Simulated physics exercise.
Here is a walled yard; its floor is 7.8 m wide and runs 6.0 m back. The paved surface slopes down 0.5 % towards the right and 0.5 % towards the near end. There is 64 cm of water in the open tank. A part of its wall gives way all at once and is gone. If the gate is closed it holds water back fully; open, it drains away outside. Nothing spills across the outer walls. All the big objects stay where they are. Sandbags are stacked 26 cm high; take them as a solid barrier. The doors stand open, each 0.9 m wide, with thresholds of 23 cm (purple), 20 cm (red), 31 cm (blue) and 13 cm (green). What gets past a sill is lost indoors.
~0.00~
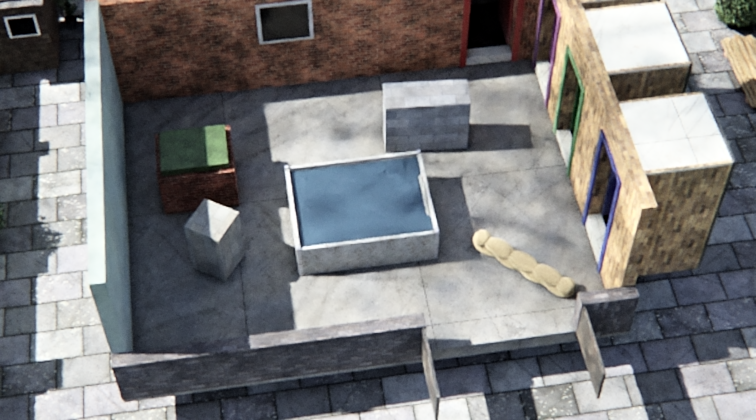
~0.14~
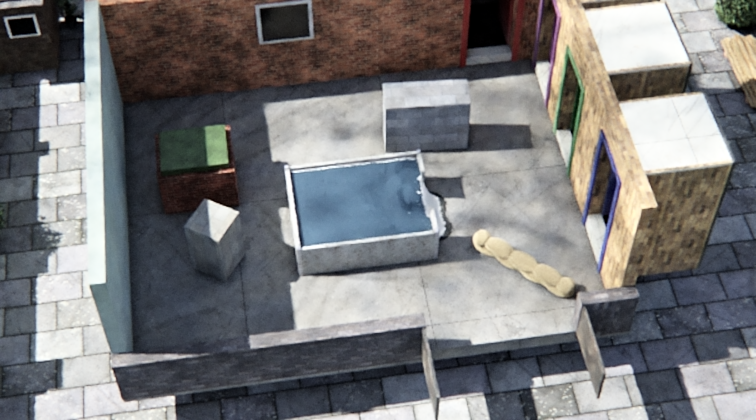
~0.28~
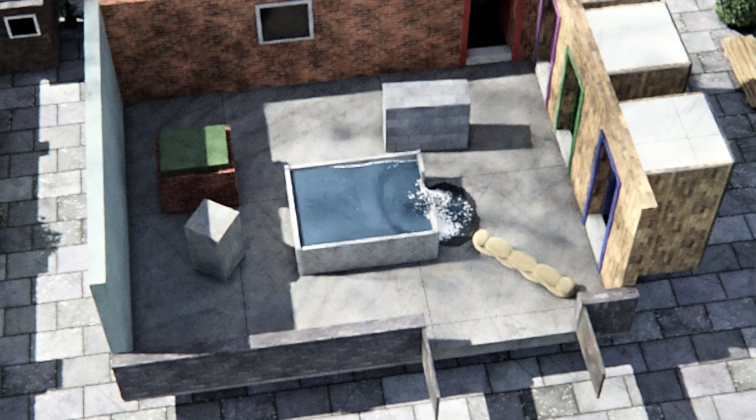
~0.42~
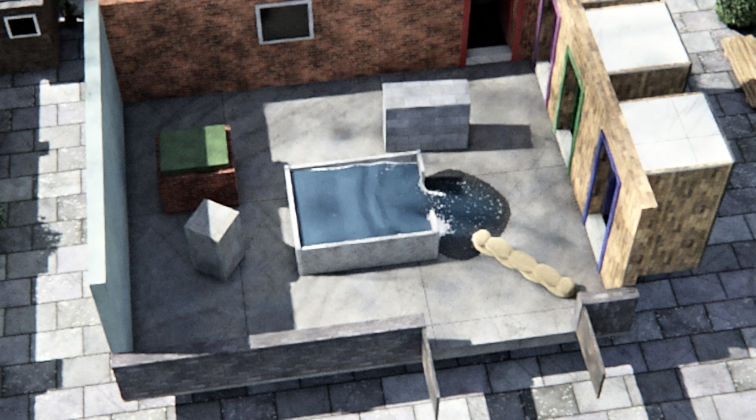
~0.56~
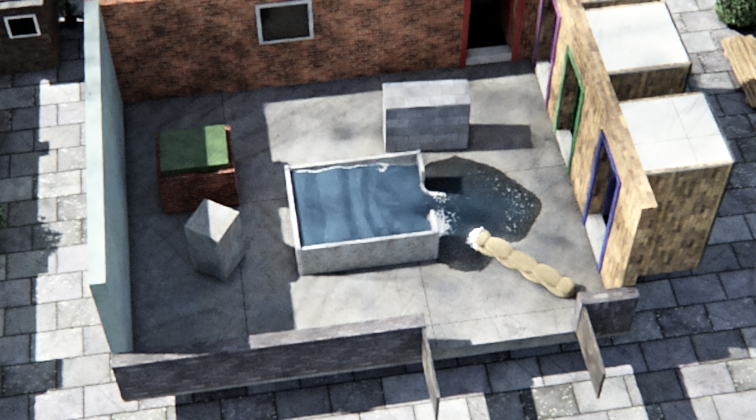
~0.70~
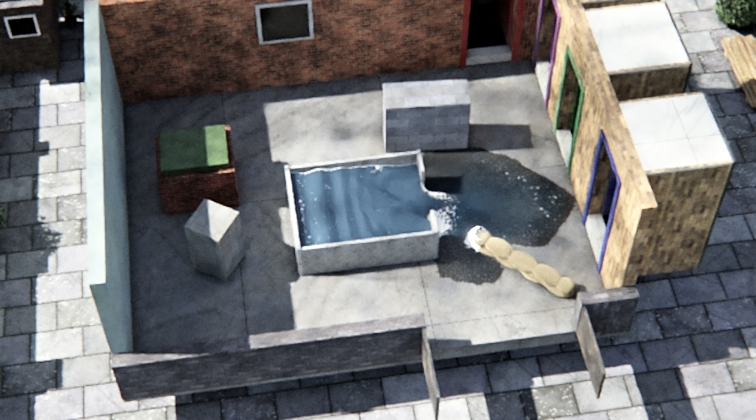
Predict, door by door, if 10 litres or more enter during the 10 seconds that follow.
Within that time: At the purple door it stays under the limit; at the red door it stays under the limit; at the blue door it does not reach the limit; at the green door it goes over the limit.
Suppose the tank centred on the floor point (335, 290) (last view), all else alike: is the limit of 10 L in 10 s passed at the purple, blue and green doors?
Against that limit: Purple under, blue below, green under.
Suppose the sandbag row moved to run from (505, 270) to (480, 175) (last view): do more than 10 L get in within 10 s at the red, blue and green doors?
Then: Red below, blue under, green not over.
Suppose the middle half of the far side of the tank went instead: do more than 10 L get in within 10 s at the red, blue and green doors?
Then: Red below, blue under, green not over.
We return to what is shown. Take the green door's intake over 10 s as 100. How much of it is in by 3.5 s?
Some 85 per cent by then.
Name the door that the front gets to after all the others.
Last comes the red one.
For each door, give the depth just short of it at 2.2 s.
In cm: Purple 11, red 0, blue 23, green 24.
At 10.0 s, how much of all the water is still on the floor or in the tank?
Some 88 per cent remains.
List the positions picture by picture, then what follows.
In the first picture, still water, 64 cm deep, in the open tank at (360, 202).
In the second picture, the front is at (443, 236), 0.5 m from the gap at (425, 208); 0.2 m2 of floor is under water; 64 cm left at the back of the open tank.
In the third picture, water pours out at (425, 209) and has run 0.9 m, to (473, 229); typically 10 cm deep outside, 64 cm at the open tank's back.
In the fourth picture, the front is at (505, 209), 1.4 m from the gap at (425, 209); 1.8 m2 of floor is under water; 64 cm left at the back of the open tank.
In the fifth picture, the front is at (536, 208), 2.0 m from the gap at (425, 209); 2.9 m2 of floor is under water; 64 cm left at the back of the open tank.
In the sixth picture, the front is at (568, 198), 2.6 m from the gap at (425, 209); 4.1 m2 of floor is under water; 59 cm left at the back of the open tank.
After 1.4 s water covers 20 % of the floor and is deepest (38 cm) near (432, 220); purple door not reached, red door not reached, blue door 21 cm at the sill, 0 L in, green door 22 cm at the sill, 3 L in.
After 2.2 s water covers 25 % of the floor and is deepest (34 cm) near (563, 204); purple door 11 cm at the sill, 0 L in, red door not reached, blue door 23 cm at the sill, 0 L in, green door 24 cm at the sill, 30 L in.
After 3.5 s water covers 30 % of the floor and is deepest (27 cm) near (608, 314); purple door 13 cm at the sill, 0 L in, red door 19 cm at the sill, 0 L in, blue door 15 cm at the sill, 0 L in, green door 17 cm at the sill, 64 L in.
After 6.0 s water covers 60 % of the floor and is deepest (19 cm) near (608, 314); purple door 13 cm at the sill, 0 L in, red door 14 cm at the sill, 1 L in, blue door 12 cm at the sill, 0 L in, green door 13 cm at the sill, 73 L in.
After 10.0 s water covers 90 % of the floor and is deepest (14 cm) near (535, 85); purple door 13 cm at the sill, 0 L in, red door 11 cm at the sill, 1 L in, blue door 6 cm at the sill, 0 L in, green door 10 cm at the sill, 74 L in.
